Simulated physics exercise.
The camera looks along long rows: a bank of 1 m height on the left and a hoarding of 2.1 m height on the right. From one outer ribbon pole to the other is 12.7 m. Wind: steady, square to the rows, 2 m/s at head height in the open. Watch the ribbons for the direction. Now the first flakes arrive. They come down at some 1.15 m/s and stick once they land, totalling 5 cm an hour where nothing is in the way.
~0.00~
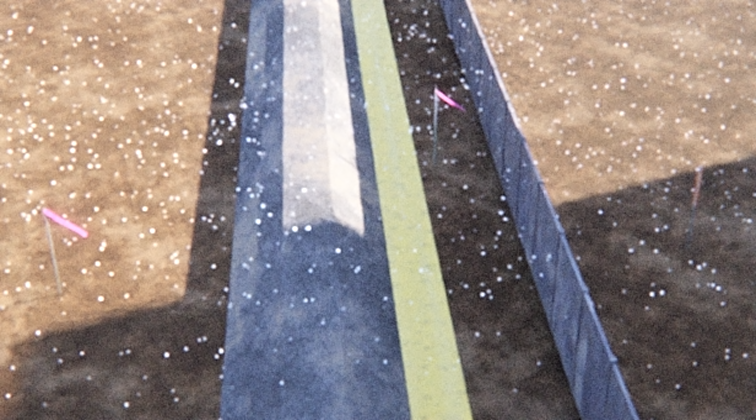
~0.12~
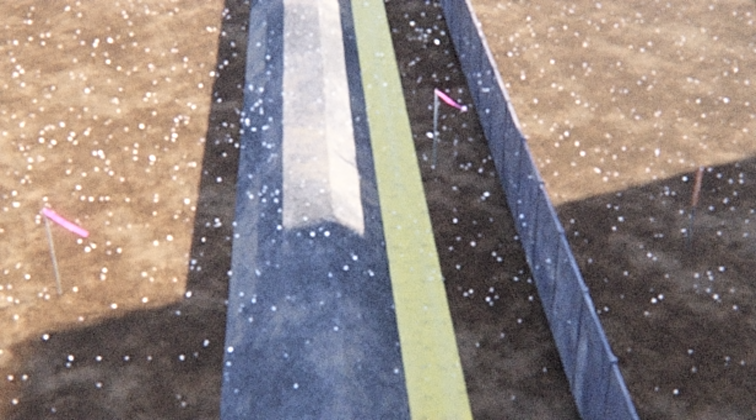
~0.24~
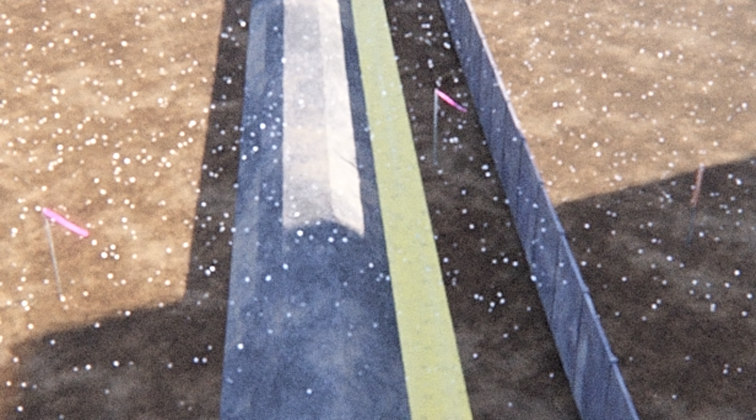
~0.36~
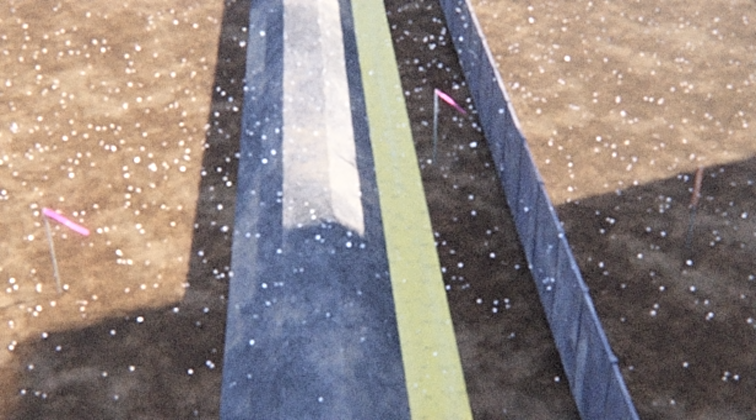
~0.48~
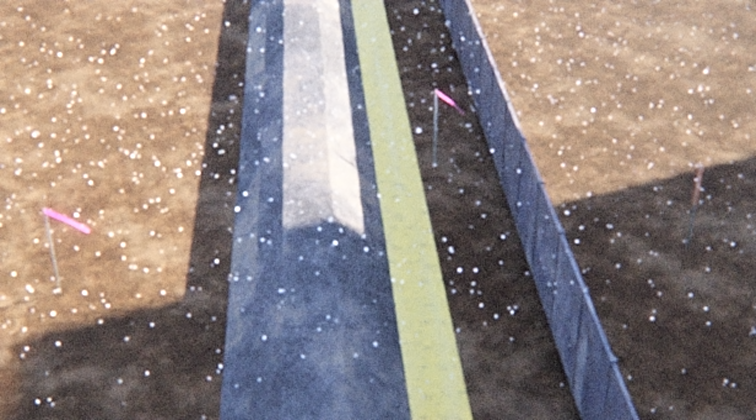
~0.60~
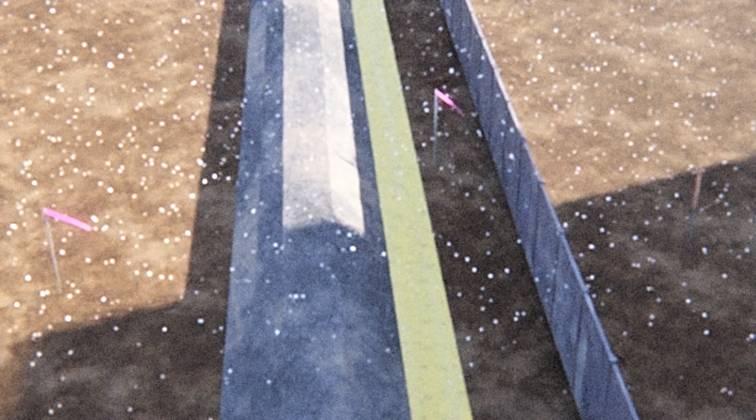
Between a low bank on the left and a hoarding on the right, long rows run beside a yellow strip as white flakes drift across, while pink ribbons on thin poles flutter slightly to the right and the ground stays still.
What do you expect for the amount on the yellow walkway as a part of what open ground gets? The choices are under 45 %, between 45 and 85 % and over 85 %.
Expect above 85 % of the open-ground amount.
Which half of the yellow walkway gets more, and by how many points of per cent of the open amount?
It's the side on the left, by some 10 points.
After 10 minutes open ground has 8 mm and the yellow walkway 8 mm.
After 30 minutes open ground has 25 mm and the yellow walkway 25 mm.
After 60 minutes open ground has 50 mm and the yellow walkway 50 mm, so the yellow walkway has 101 % of the open amount; the left half of it has 107 %, the right half 95 %.
